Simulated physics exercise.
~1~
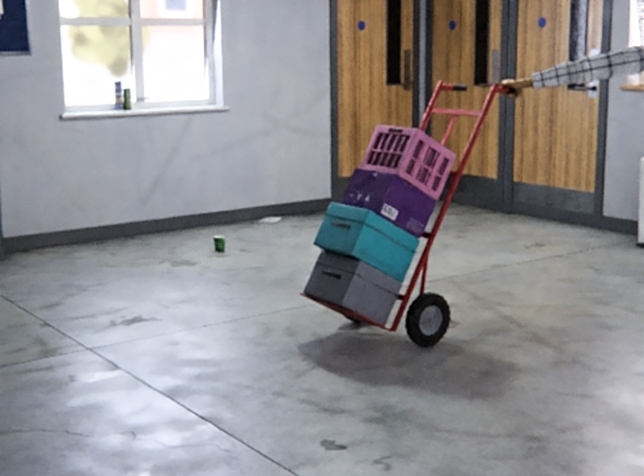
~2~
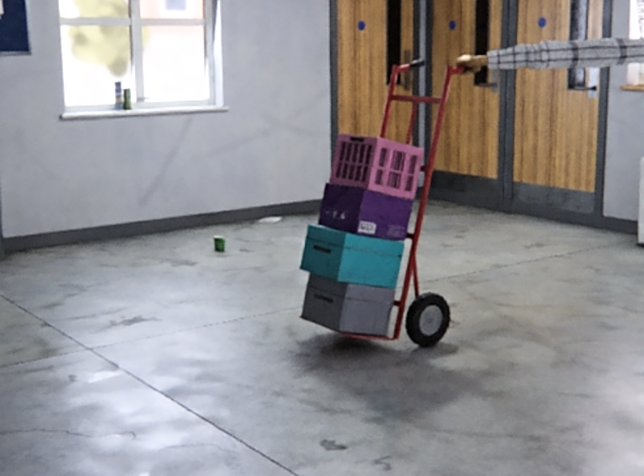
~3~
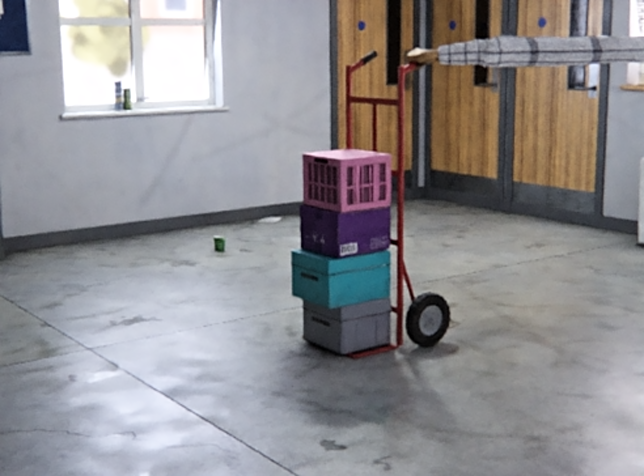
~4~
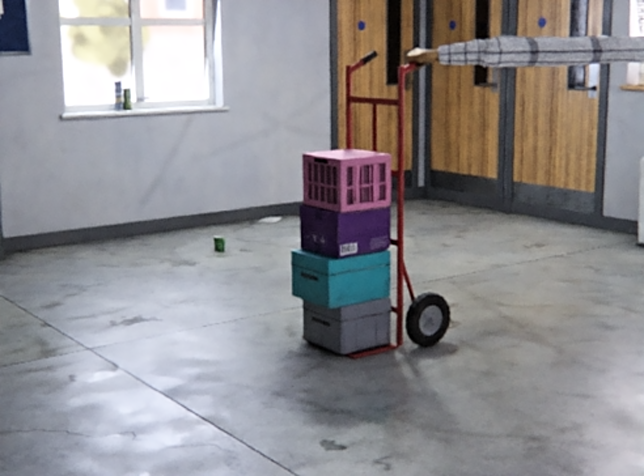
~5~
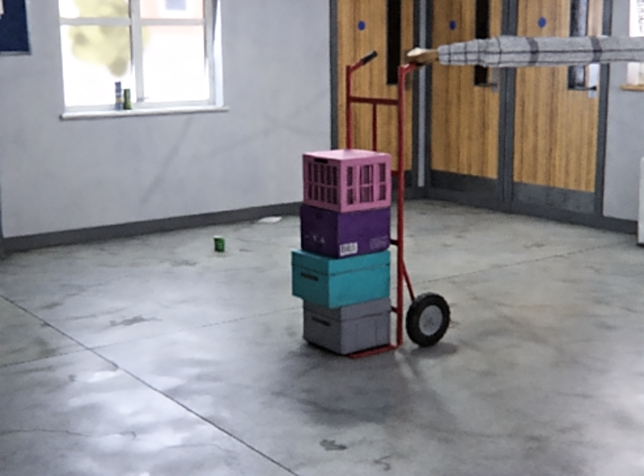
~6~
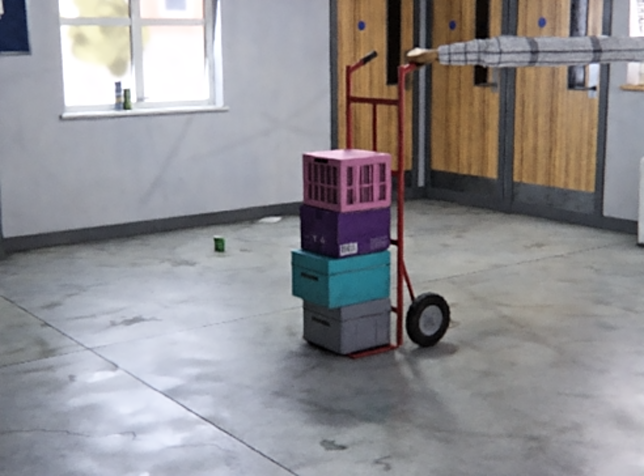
A hand tips a loaded red hand truck upright, and its four stacked containers stay in place.
